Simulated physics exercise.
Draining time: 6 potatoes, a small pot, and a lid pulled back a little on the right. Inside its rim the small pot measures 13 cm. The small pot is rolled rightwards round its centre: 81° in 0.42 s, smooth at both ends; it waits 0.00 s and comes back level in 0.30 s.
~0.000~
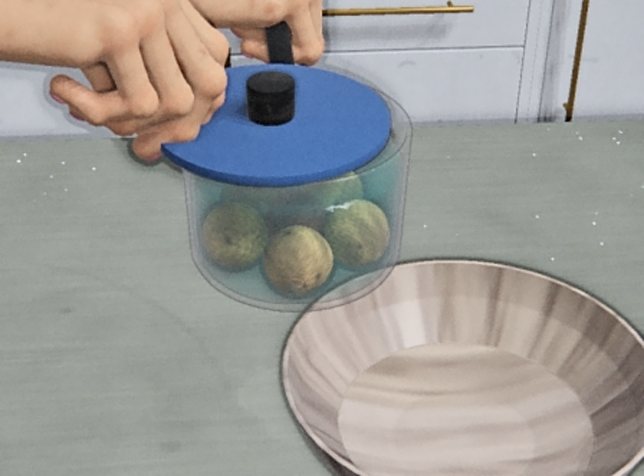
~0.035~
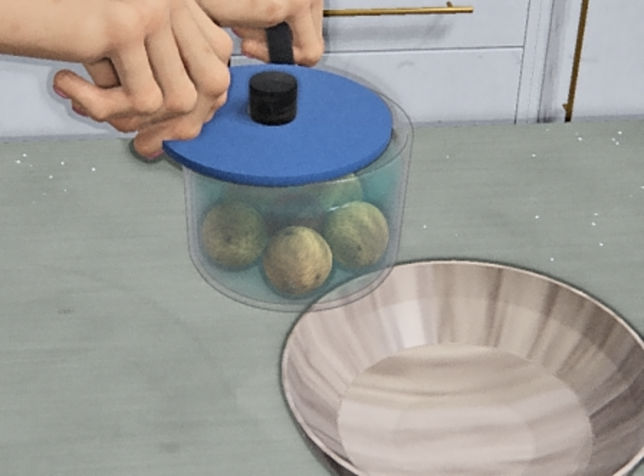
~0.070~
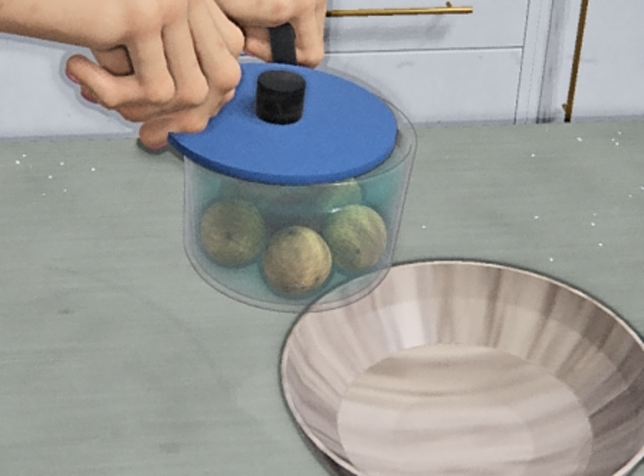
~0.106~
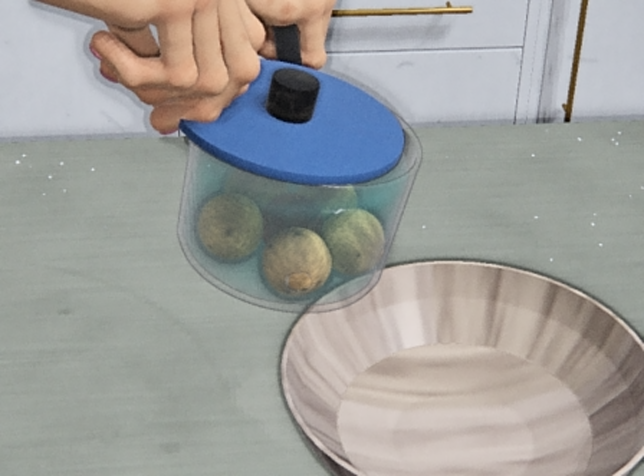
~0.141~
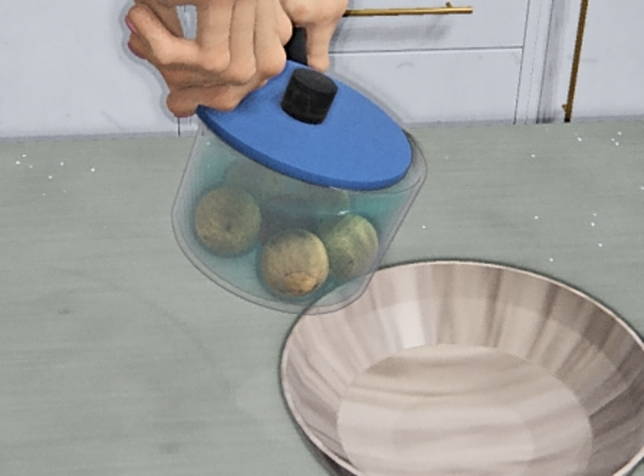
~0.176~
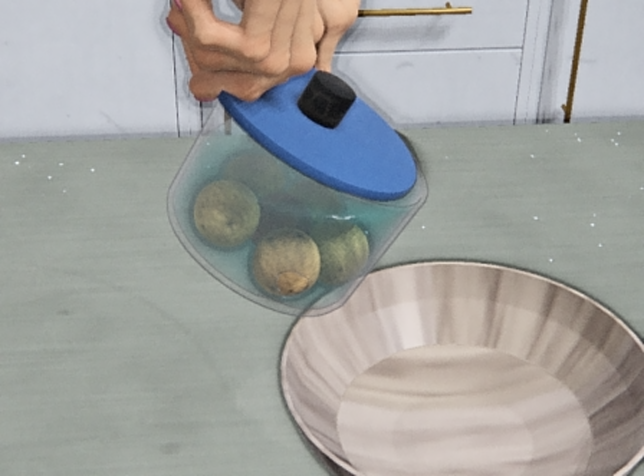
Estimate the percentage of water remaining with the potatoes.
About 56 per cent stays in the small pot.
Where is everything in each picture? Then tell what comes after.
In the first frame, it leans 0°; its right rim is at (408, 124); the water meets the walls at (187, 159) and (402, 151); the lid's edge is at (386, 115), 9 mm short of the rim.
In the second frame, it leans 1°; its right rim is at (409, 127); the water meets the walls at (187, 159) and (403, 152).
In the third frame, it leans 5°; its right rim is at (412, 134); the water meets the walls at (190, 156) and (405, 155).
In the fourth frame, it leans 12°; its right rim is at (418, 146); the water meets the walls at (193, 154) and (410, 158).
In the fifth frame, it leans 21°; its right rim is at (422, 162); the water meets the walls at (195, 154) and (416, 161).
In the sixth frame, it leans 30°; its right rim is at (422, 181); the water meets the walls at (187, 167) and (424, 169); the lid's edge is at (410, 164), 9 mm short of the rim.
By 0.31 s the tilt is 69° and 88 per cent of the water is still in the small pot.
By 0.41 s the tilt is 81° and 75 per cent of the water is still in the small pot.
By 0.52 s the tilt is 62° and 62 per cent of the water is still in the small pot.
By 0.63 s the tilt is 17° and 56 per cent of the water is still in the small pot.
At rest 56 per cent of the water is still in the small pot.
